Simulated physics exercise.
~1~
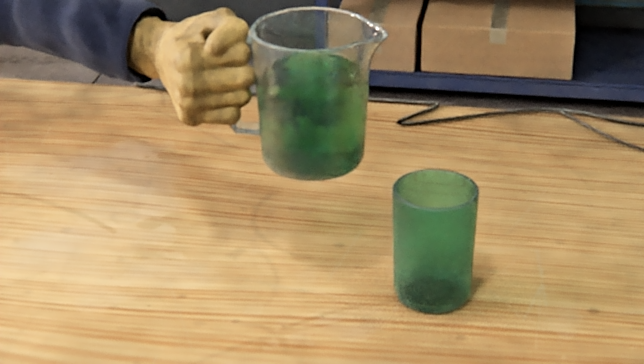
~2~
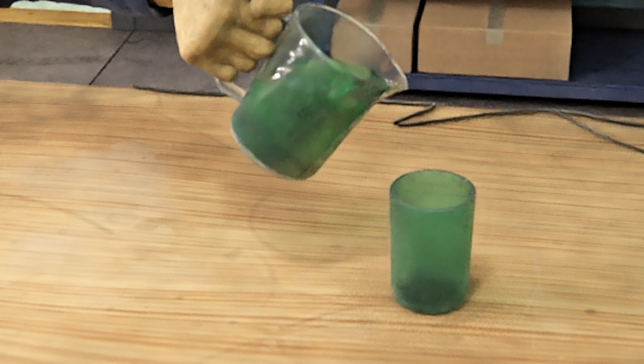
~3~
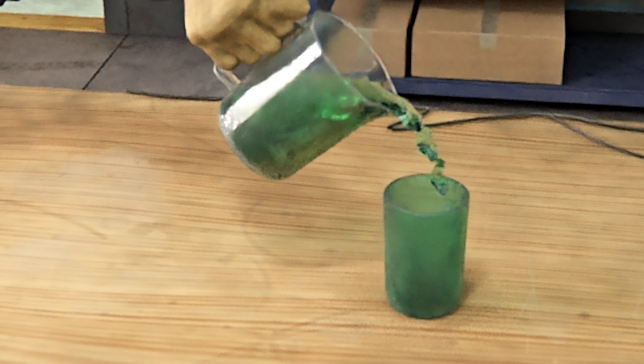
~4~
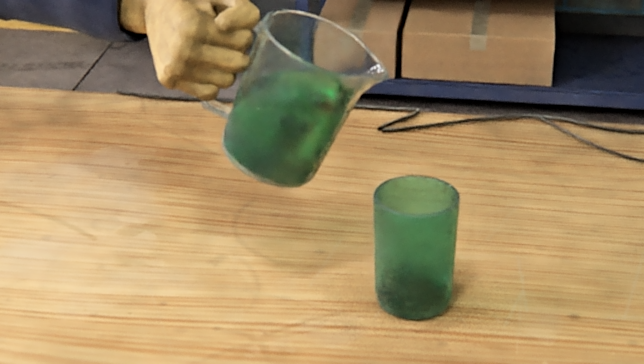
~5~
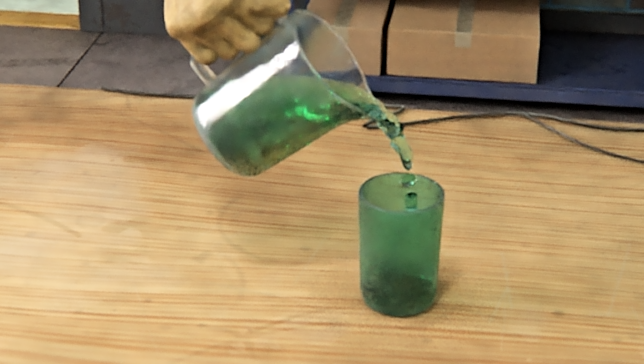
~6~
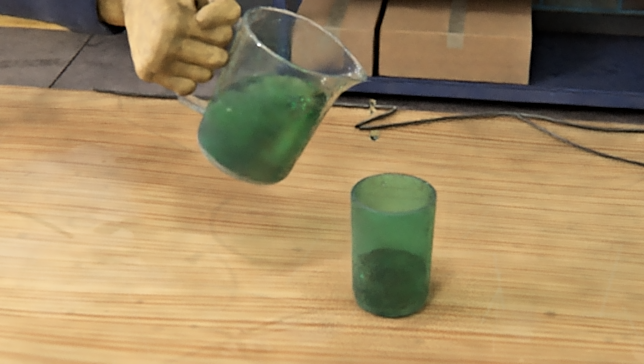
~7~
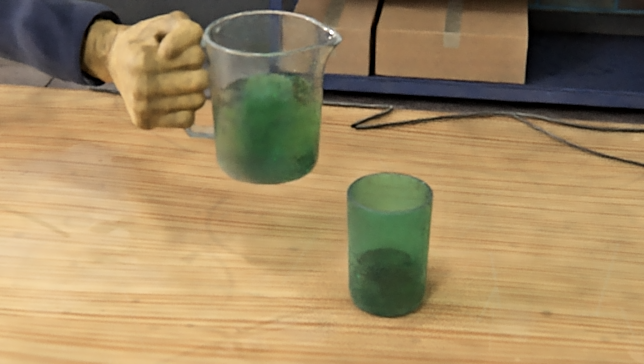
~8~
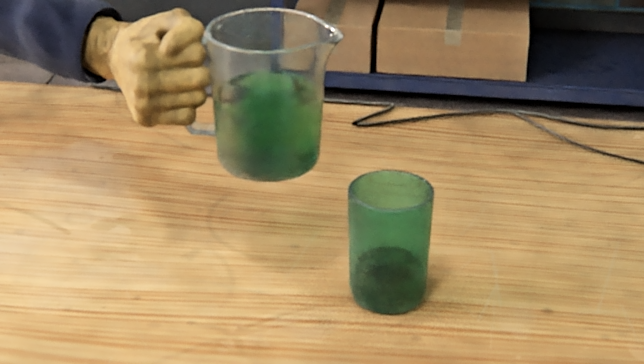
A gloved hand holds a clear glass jug of green liquid above a light wooden table, up and to the left of a green-tinted drinking glass. Seen from slightly above, cardboard boxes, a dark blue shelf and a black cable lie behind. The jug tips right and a thin green stream falls into the glass, then it eases back and the stream stops. It tips again, pouring a second stream, while the view pans slightly right. Finally the jug is levelled, still holding plenty of green liquid, and the glass stands partly filled with darker green.
